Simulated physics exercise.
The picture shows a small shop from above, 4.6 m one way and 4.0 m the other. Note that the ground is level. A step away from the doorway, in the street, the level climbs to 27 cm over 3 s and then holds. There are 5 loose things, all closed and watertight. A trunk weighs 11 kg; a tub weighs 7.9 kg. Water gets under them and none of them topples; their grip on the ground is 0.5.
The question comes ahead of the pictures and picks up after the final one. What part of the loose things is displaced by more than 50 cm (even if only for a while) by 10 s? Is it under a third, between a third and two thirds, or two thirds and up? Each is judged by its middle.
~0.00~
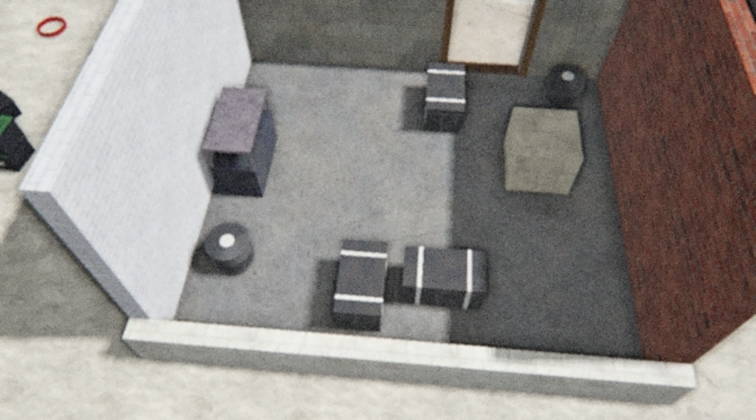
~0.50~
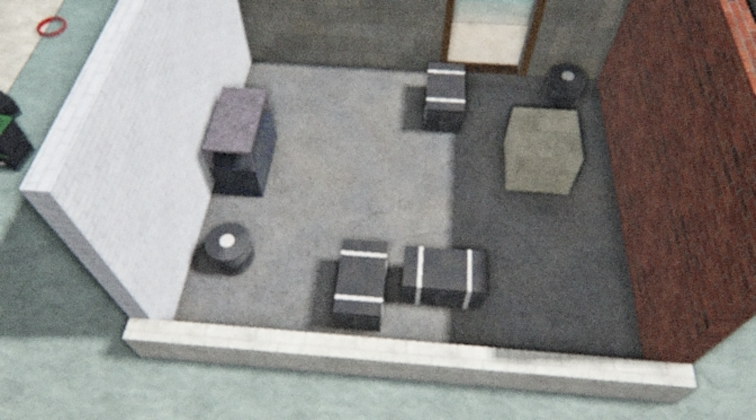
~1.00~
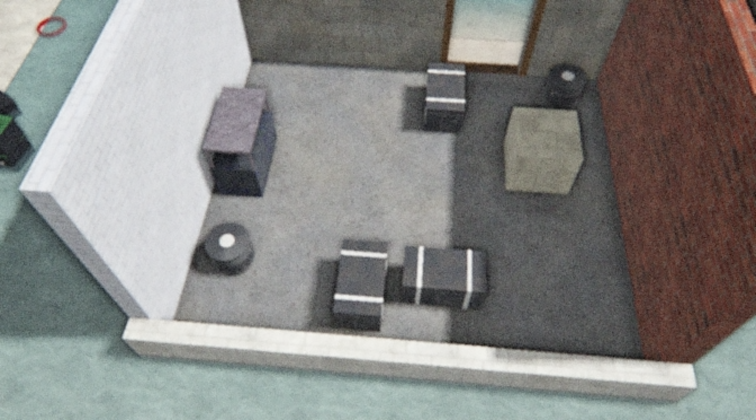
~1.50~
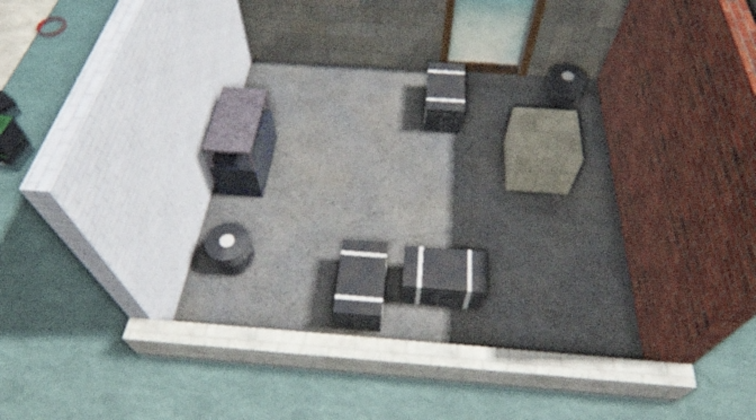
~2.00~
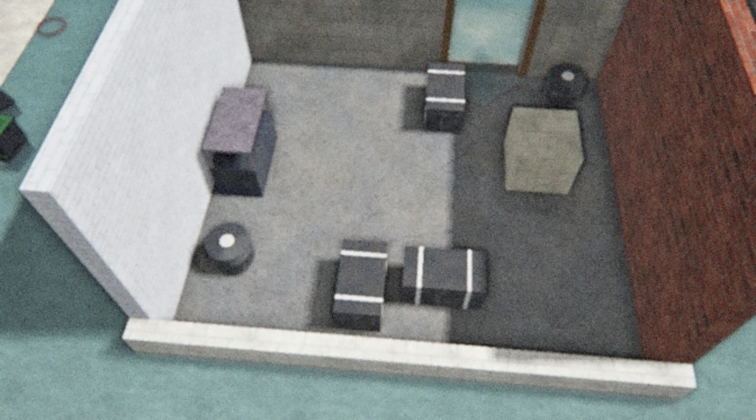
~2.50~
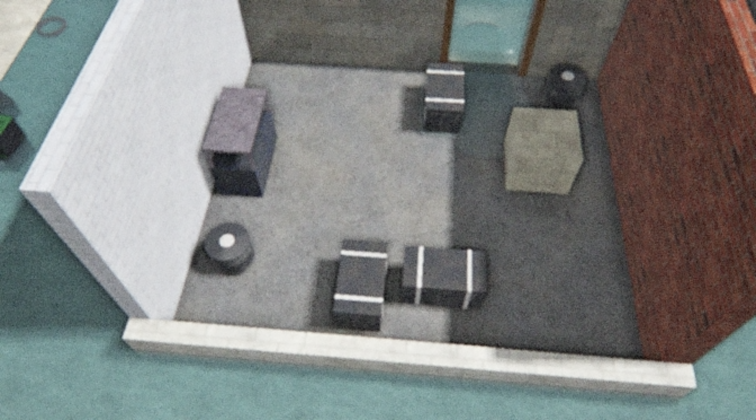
It is two thirds and up.
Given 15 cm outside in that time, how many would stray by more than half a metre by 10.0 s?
I count 3 of them in that case.
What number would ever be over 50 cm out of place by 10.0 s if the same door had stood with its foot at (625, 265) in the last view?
You'd get 3 in that case.
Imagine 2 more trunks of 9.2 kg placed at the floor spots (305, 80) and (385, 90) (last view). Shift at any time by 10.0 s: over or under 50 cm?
In that order: Under, under.
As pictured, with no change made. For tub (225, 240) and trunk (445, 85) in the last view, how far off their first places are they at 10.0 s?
Respectively 140 and 140 centimetres.
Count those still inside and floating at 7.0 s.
4 of them.
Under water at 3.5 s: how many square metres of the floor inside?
The covered patch comes to about 5.5 m2.
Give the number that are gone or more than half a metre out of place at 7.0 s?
3.
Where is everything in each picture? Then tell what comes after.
In the first frame, a trunk at (446, 86), on the bottom; a trunk at (361, 276), on the bottom; 0.0 m2 under water; 0 of 5 have shifted.
In the second frame, a trunk at (446, 86), on the bottom; a trunk at (361, 276) rests on the ground; 0.0 m2 under water; 0 of 5 have shifted.
In the third frame, a trunk at (446, 86), on the bottom; a trunk at (361, 276), on the bottom; 0.0 m2 under water; 0 of 5 have shifted.
In the fourth frame, a trunk at (446, 86), on the bottom; a trunk at (361, 276), on the bottom; 0.0 m2 under water; 0 of 5 have shifted.
In the fifth frame, a trunk at (446, 86), on the bottom; a trunk at (361, 276), on the bottom; water covers 0.4 m2; 0 of 5 have shifted.
In the sixth frame, a trunk at (445, 86), on the bottom; a trunk at (361, 276) rests on the ground; water covers 1.2 m2; 0 of 5 have shifted.
After 3.5 s 1 of 5 are over 50 cm from their spots; 0 afloat.
After 4.5 s 1 of 5 are over 50 cm from their spots; 0 afloat.
After 7.0 s 3 of 5 are over 50 cm from their spots; 4 afloat.
After 10.0 s 4 of 5 are over 50 cm from their spots, and 4 have been at some point; 4 afloat.
